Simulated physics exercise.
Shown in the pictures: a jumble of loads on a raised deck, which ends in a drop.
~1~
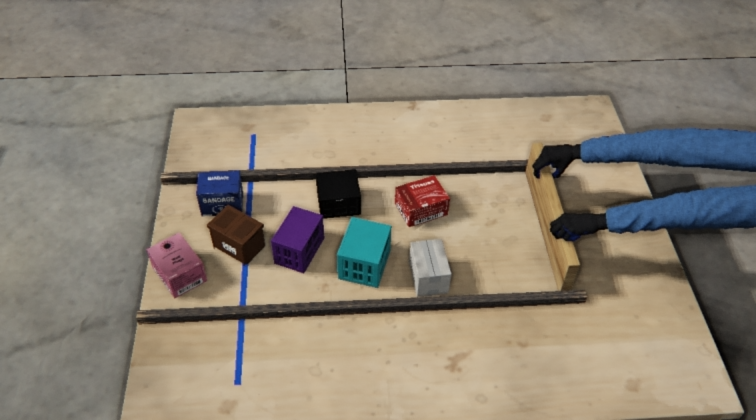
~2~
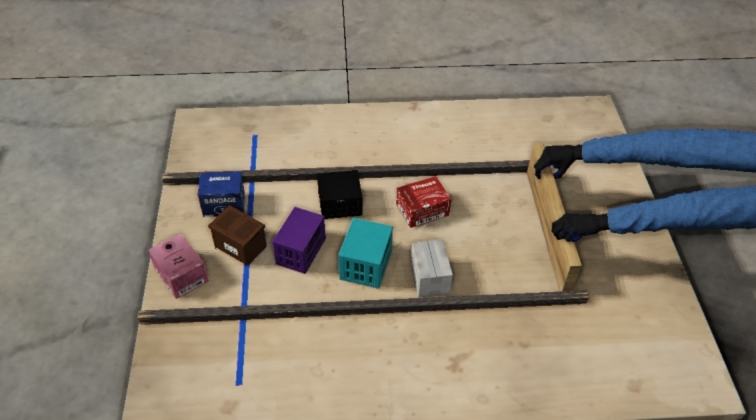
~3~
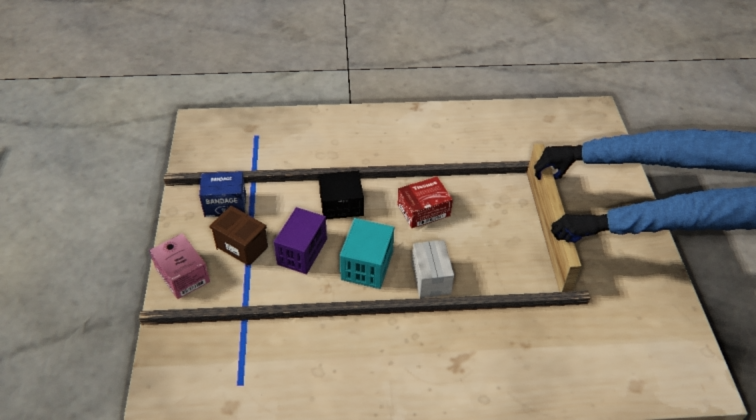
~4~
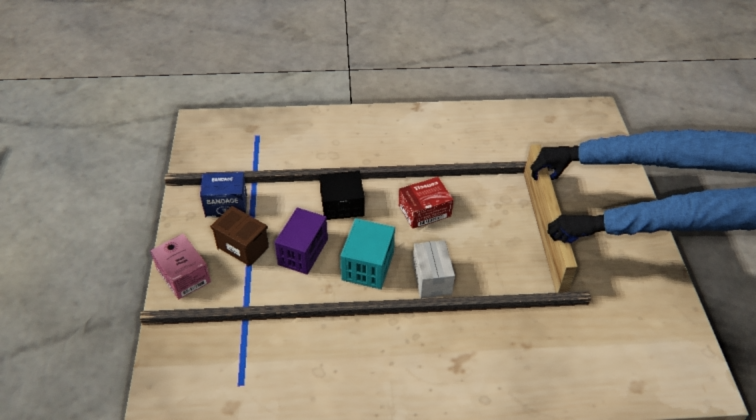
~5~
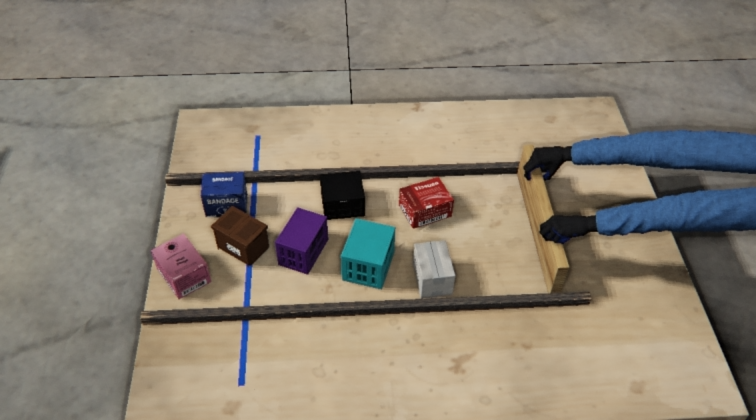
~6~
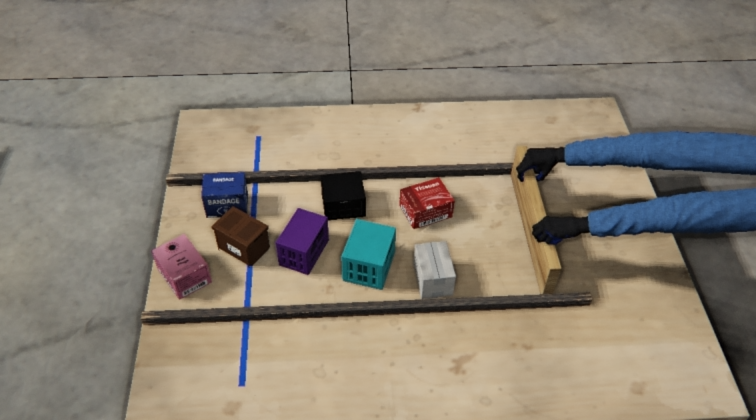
On a raised wooden deck, gloved hands easing a plank slightly left between two rails, the eight scattered boxes staying practically still.
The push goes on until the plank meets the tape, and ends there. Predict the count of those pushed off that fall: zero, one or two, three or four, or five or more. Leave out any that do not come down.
The count is one or two.
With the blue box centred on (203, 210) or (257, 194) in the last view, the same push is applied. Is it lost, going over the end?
Well, in that order, it winds up off it, then it winds up off it.
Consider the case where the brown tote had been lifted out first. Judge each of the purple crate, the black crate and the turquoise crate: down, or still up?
Purple crate stays put, black crate stays put, turquoise crate stays put.
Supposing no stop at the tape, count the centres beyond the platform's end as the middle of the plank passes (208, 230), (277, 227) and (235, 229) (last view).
It would be 5, 0 and 2.
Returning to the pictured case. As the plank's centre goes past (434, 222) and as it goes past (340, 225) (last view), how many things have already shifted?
Up to then 2, and up to the other point 6.
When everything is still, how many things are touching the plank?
Contact count: 2.
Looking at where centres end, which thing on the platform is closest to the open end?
Nearest at the end: The pink box.
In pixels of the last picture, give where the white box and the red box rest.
Middles: Around (231, 278) and around (231, 205).
Soon after, none off yet; pink box at rest near (182, 267); blue box at rest near (225, 195); brown tote at rest near (242, 237).
After that, none off yet; pink box at rest near (182, 267); blue box displaced about its own width near (200, 194); brown tote displaced about its own width near (189, 225).
In the end, the number that fall off is one or two; gone, brown tote and blue box.
